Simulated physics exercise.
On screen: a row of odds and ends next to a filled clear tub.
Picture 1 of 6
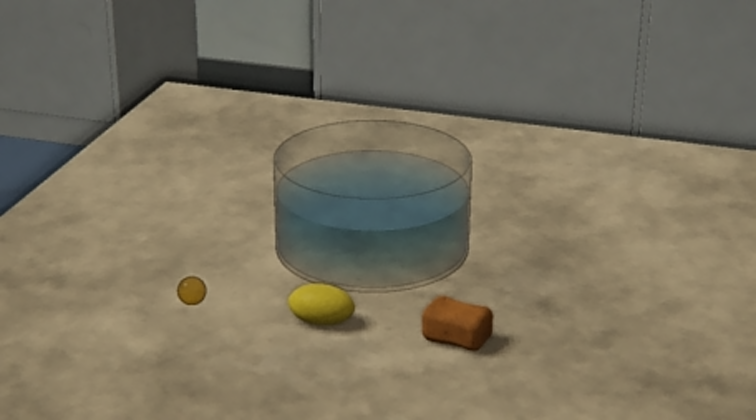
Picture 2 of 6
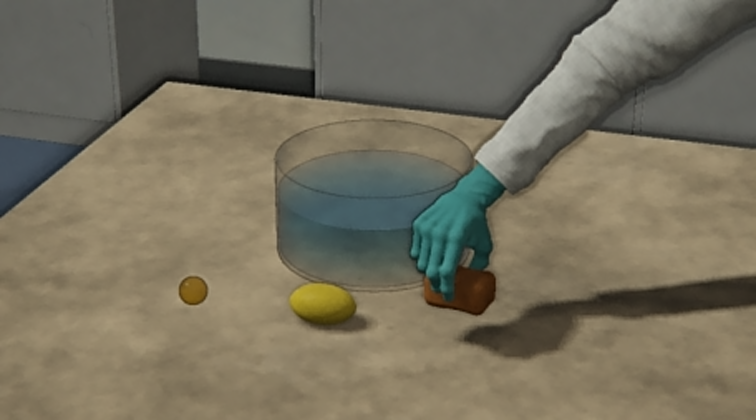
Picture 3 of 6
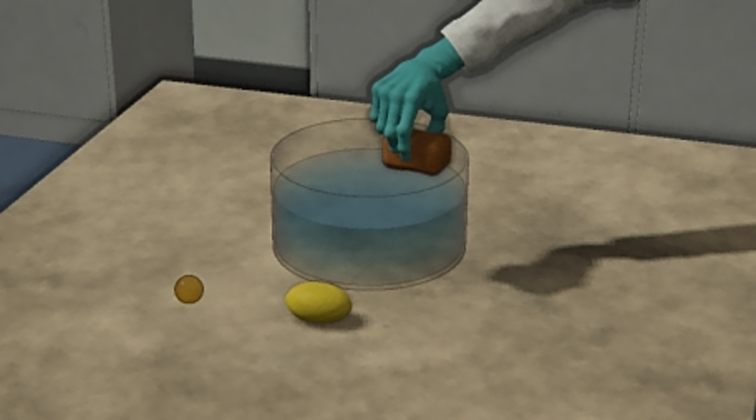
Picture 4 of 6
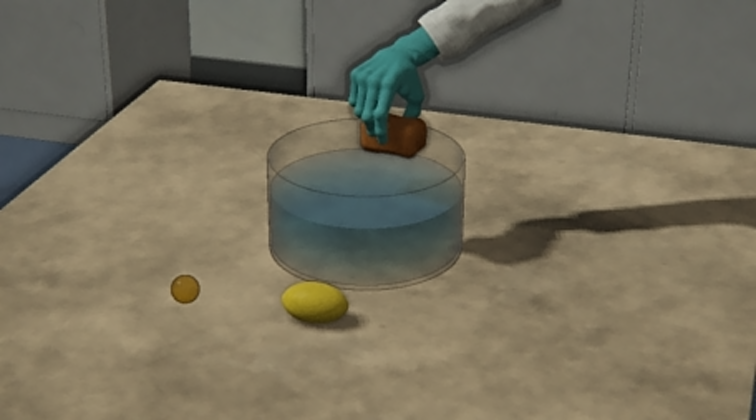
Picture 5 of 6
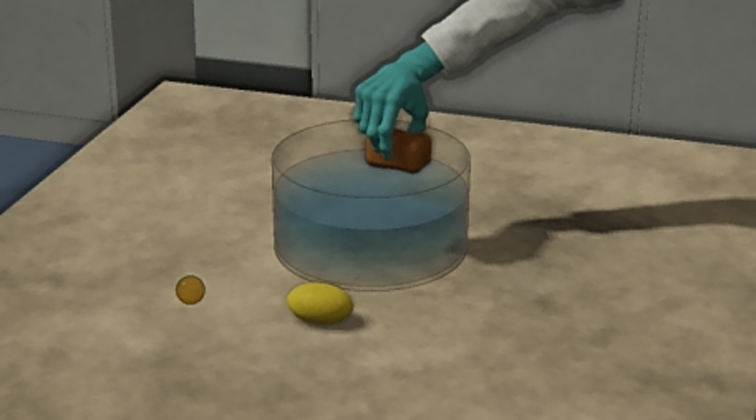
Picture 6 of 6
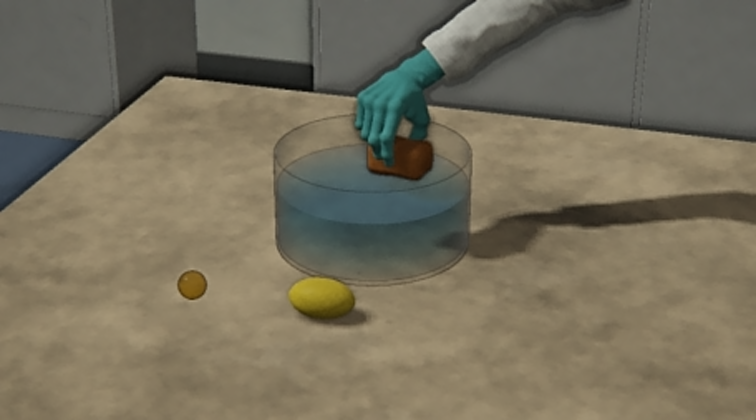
A teal-gloved hand in a pale sleeve works over a mottled beige tabletop before grey panels, seen from slightly above. On it stand a clear round tub of blue water, a small amber ball at left, a yellow lemon in front and a reddish-brown block to its right. The hand picks up the block, carries it up and left over the tub, then lowers it to just above the water, as the view shifts very slightly.
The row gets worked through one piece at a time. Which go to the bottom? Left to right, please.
Starting at the left, it drops under, then it rides the liquid, then it rides the liquid.
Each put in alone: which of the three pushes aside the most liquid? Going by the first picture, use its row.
Answer: The central body.
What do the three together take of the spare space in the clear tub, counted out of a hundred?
8 %.
Soon after, the bread roll floats.
Later, the lemon floats.
In the end, the glass marble goes to the bottom; afloat, lemon and bread roll.
